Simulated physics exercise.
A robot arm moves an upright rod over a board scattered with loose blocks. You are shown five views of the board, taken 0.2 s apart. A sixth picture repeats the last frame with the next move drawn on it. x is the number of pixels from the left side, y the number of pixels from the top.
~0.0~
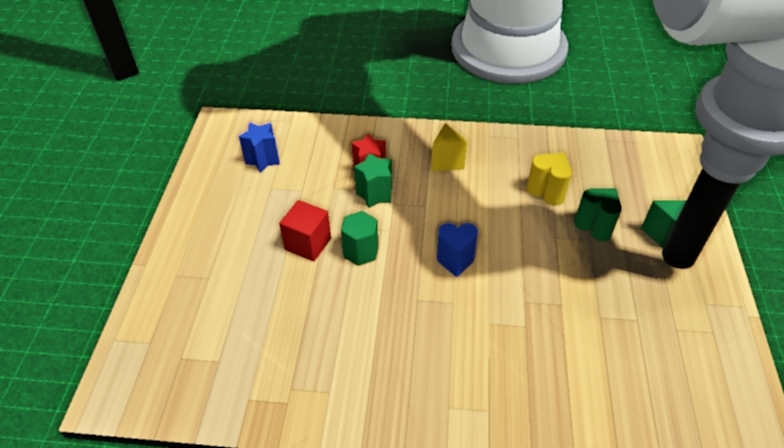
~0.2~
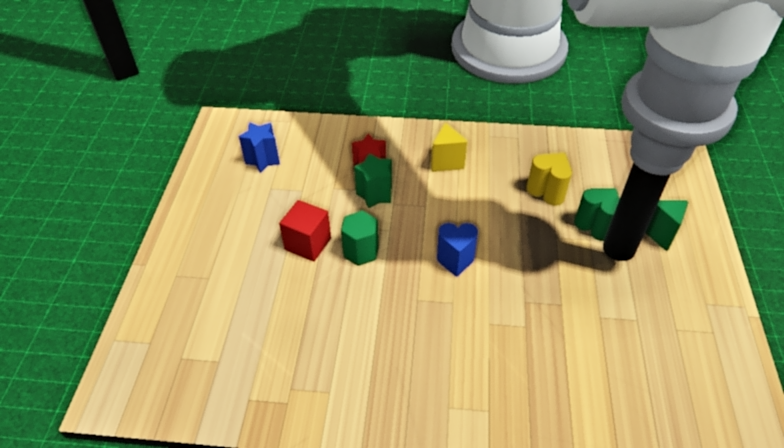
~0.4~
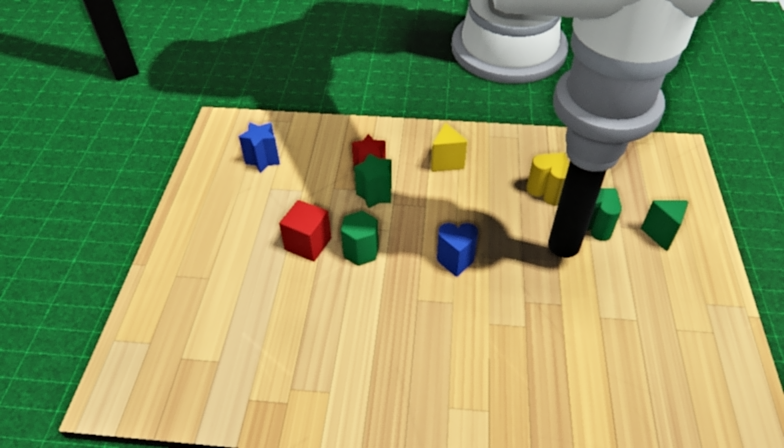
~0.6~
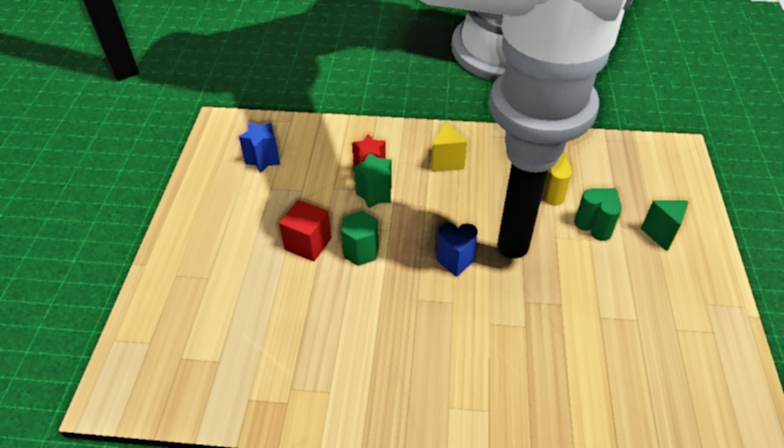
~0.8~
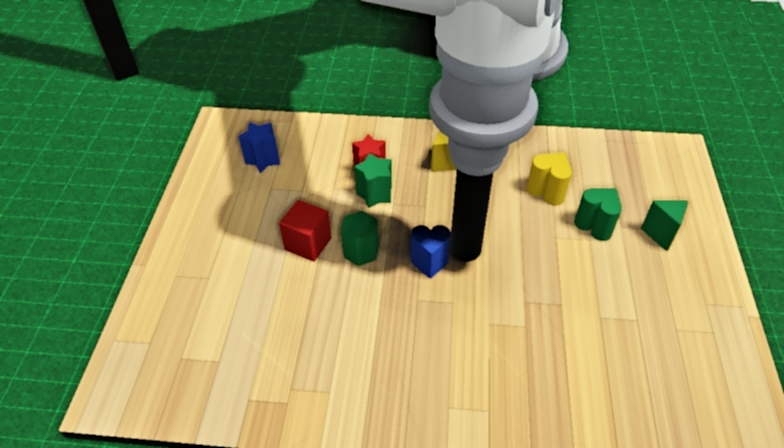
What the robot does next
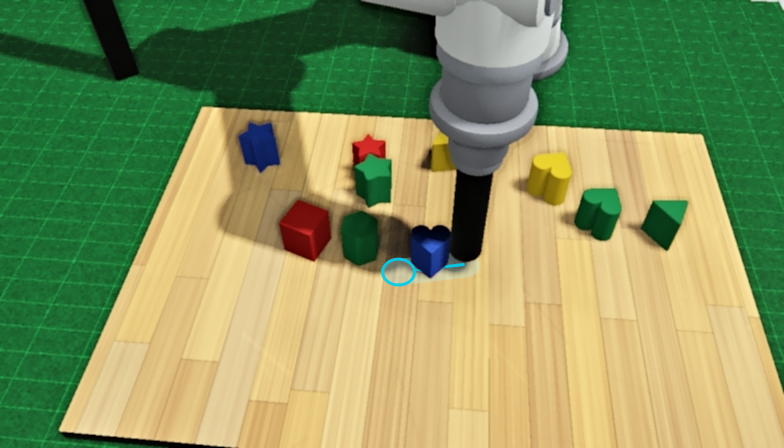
A robot arm swept its upright black rod leftward across a wooden board of scattered colored blocks, then nudged the blue heart block a little left toward the green six-sided one.
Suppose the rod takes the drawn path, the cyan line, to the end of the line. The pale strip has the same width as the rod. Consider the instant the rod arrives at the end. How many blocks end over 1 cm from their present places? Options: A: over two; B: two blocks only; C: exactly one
It's B.
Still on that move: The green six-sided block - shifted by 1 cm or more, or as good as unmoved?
The green six-sided block will not stay where it is.
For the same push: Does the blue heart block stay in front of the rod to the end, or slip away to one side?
It is still there in front.
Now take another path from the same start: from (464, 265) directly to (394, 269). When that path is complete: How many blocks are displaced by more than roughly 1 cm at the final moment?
That makes 2 blocks.
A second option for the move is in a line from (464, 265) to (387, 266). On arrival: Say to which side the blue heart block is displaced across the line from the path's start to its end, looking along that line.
The left.
Drawn move, from (464, 265) directly to (399, 272).
On the path given first. Halfway along, rod at (432, 254); blue heart block at (396, 238).
At the end, rod at (399, 257); green six-sided block at (342, 223), turned 55° clockwise; blue heart block at (363, 245).
